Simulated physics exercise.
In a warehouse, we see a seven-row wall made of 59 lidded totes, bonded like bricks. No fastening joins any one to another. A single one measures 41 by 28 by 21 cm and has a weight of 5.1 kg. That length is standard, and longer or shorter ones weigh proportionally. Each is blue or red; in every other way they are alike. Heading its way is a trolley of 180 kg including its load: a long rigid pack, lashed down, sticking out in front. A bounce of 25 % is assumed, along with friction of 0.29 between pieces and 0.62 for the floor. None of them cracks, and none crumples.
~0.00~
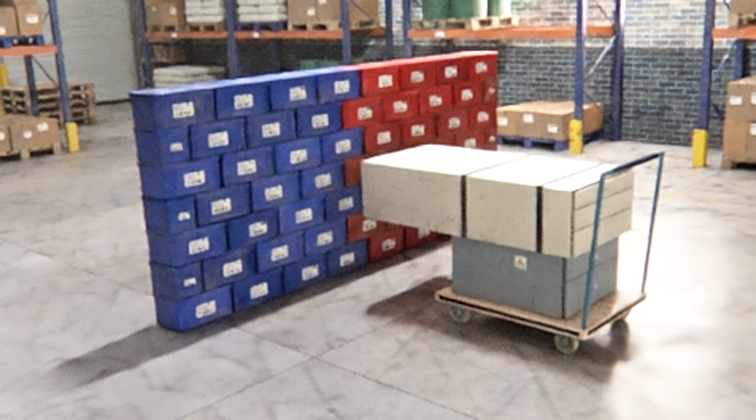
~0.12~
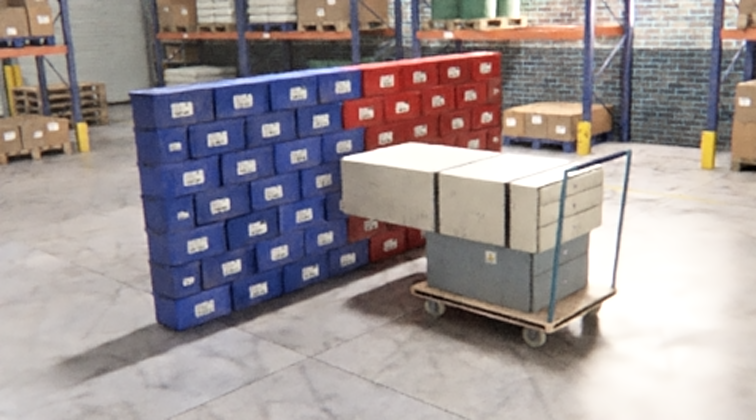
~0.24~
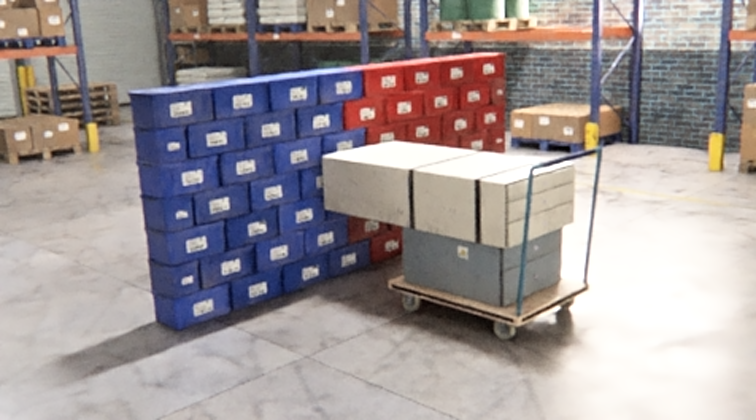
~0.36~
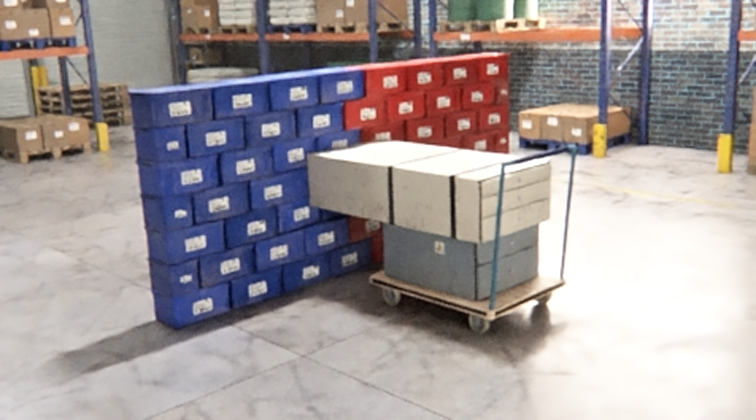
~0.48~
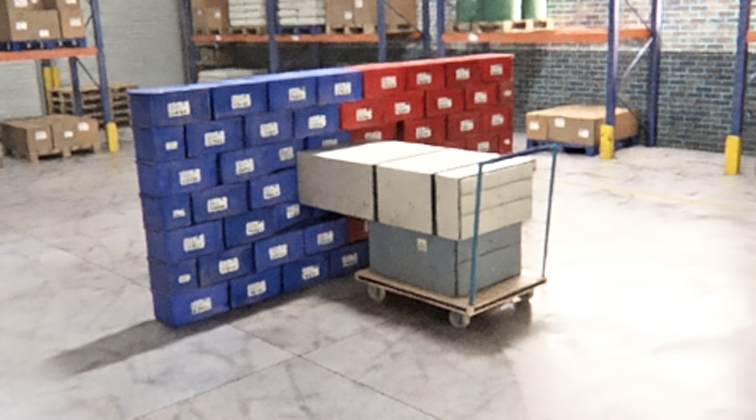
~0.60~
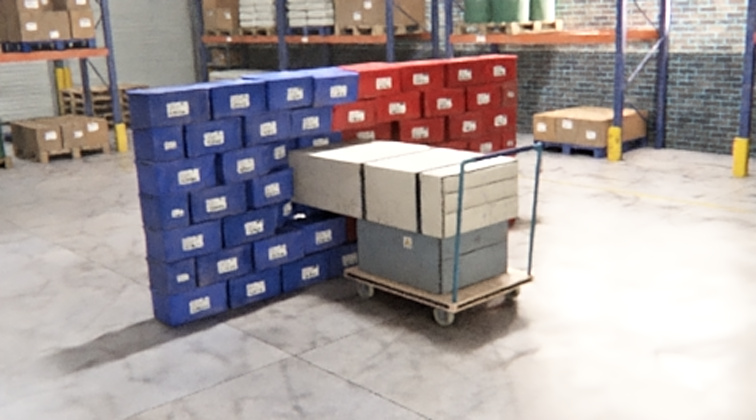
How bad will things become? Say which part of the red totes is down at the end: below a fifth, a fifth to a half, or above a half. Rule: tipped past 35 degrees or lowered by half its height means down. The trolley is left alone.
A fifth to a half.
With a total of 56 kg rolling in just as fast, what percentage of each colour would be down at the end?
Down by colour: Blue 0, red 0 per cent.
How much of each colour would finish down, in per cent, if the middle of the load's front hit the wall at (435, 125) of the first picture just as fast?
Down at the end: Blue 0%, red 50%.
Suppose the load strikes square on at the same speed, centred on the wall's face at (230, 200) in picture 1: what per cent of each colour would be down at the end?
Blue 40 %, red 0 %.
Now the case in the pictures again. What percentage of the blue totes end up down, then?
Blue: 50%.
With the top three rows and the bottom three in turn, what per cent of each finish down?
The top part comes to 70 per cent, the bottom part to 20 per cent.
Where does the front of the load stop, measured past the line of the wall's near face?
About 70 centimetres.
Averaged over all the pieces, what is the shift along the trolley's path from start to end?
Average: Roughly 50 cm.
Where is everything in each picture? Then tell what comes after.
In the first picture (pixels give the middle of a visible side; the camera moves round a little), load (369, 179) 47 cm short of the wall; top red tote (383, 80); top blue tote (187, 108); none has stirred.
In the second picture, load (348, 176) 29 cm short of the wall; top red tote (385, 81).
In the third picture, load (328, 173) 11 cm short of the wall; top red tote (386, 81).
In the fourth picture, load (313, 170) 54 mm into the wall's line; top red tote (388, 81); movement in 8 of them.
In the fifth picture, load (302, 168) 18 cm into the wall's line; top red tote (386, 82) 26 mm from its place; movement in 21 of them.
In the sixth picture, load (293, 167) 28 cm into the wall's line; top red tote (381, 83) 5° from how it stood; top blue tote (181, 108); steepest lean 8°, the tote at (311, 122); movement in 22 of them.
After 0.98 s, load 52 cm past the wall's line, still rolling; 1 of the 31 red totes down (4 of 59 in all colours); top red tote 10° from how it stood; top blue tote 6° from how it stood.
After 1.38 s, load 68 cm past the wall's line, still rolling; 12 of the 31 red totes down (23 of 59 in all colours); top red tote 57° from how it stood, 53 cm lower; top blue tote 30° from how it stood.
After 2.02 s, load 69 cm past the wall's line, stopped; 12 of the 31 red totes down (27 of 59 in all colours); top red tote on its side; top blue tote on its side.
In the end (3.8 s), load 69 cm past the wall's line, stopped; 12 of the 31 red totes down (27 of 59 in all colours); top red tote on its side; top blue tote on its side. That is 39 per cent. From the last view, middles, top red tote near (280, 209), top blue tote near (14, 298).
